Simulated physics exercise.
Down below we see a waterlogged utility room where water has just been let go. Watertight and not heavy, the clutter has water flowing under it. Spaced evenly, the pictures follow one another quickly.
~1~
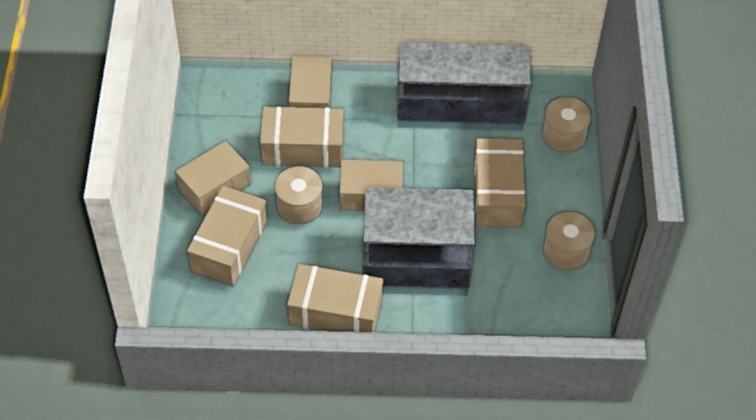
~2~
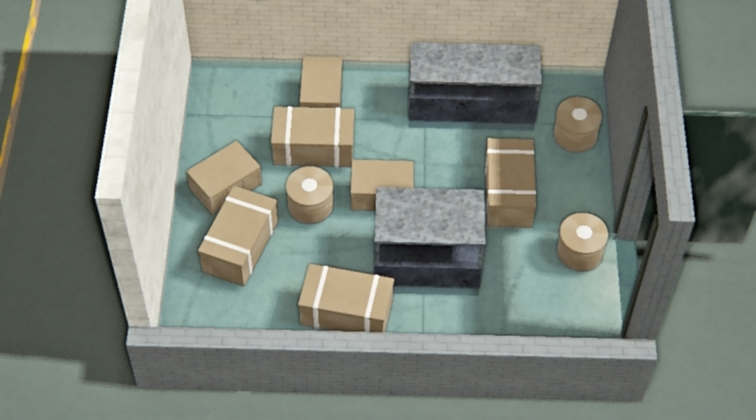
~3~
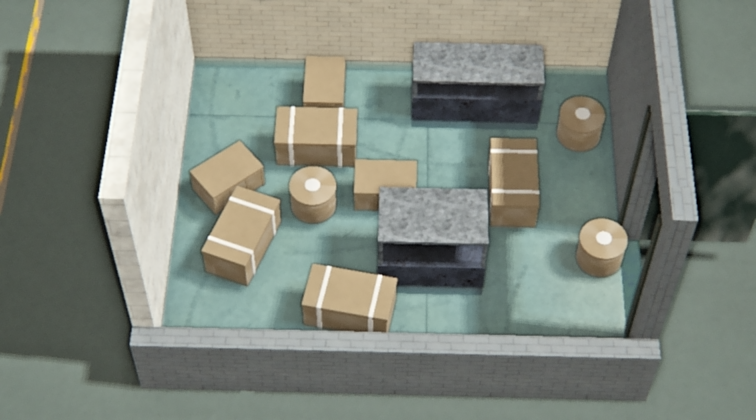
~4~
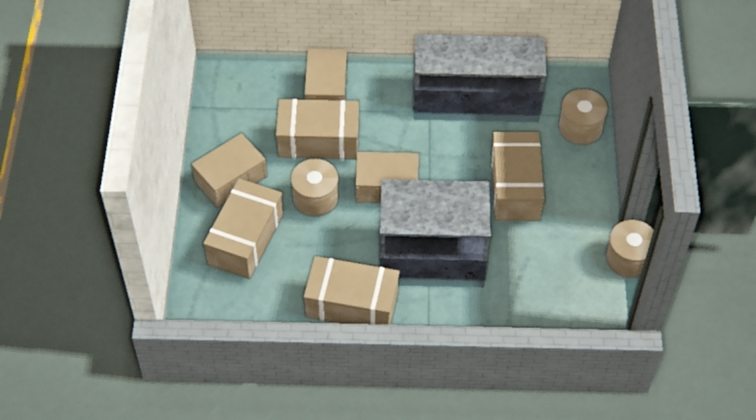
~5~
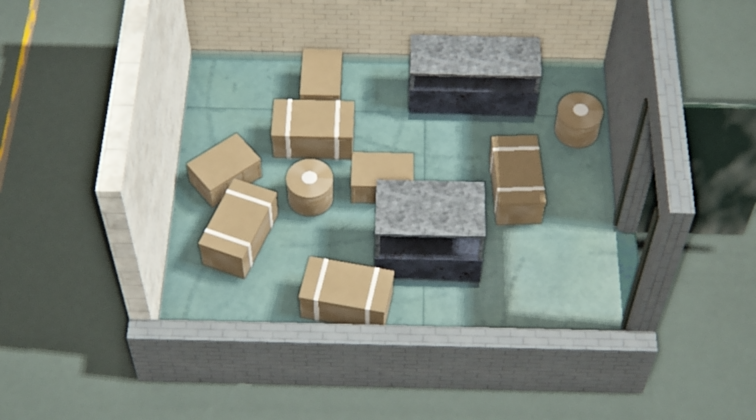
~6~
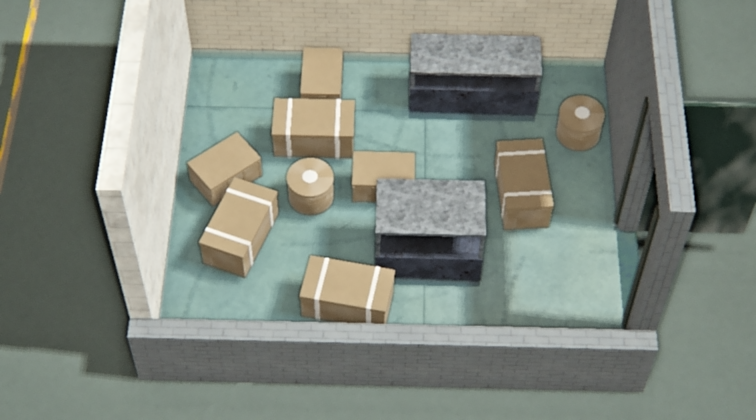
A flooded room holds boxes; a round one drifts out right, then a trunk turns slightly.
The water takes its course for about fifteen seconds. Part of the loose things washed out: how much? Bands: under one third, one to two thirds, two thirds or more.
The amount is a third up to two thirds.
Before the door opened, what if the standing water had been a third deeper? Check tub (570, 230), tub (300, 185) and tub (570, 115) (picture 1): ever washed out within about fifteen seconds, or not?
Object by object the verdict is leaves, never escapes, leaves.
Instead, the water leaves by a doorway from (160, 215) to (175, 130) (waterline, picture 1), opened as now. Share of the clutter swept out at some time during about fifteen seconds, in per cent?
Estimate: Close to 60 %.
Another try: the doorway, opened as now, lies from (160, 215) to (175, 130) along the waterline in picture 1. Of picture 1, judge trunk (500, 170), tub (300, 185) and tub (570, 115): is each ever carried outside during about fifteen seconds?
In the order given, it's remains behind, escaped, remains behind.
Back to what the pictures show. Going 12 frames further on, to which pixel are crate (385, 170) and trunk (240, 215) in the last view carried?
Close to (495, 181) and (265, 227).
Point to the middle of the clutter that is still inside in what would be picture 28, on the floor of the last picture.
The average lands at about (404, 213).
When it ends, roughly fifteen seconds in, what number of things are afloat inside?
Tally: 5.
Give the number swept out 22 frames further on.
By then the total stands at 3.
A moment on, 1 of 10 are out; 9 afloat.
Next, 2 of 10 are out; 8 afloat.
Later, 3 of 10 are out; 7 afloat.
In the end, 5 of 10 are out; 5 afloat.
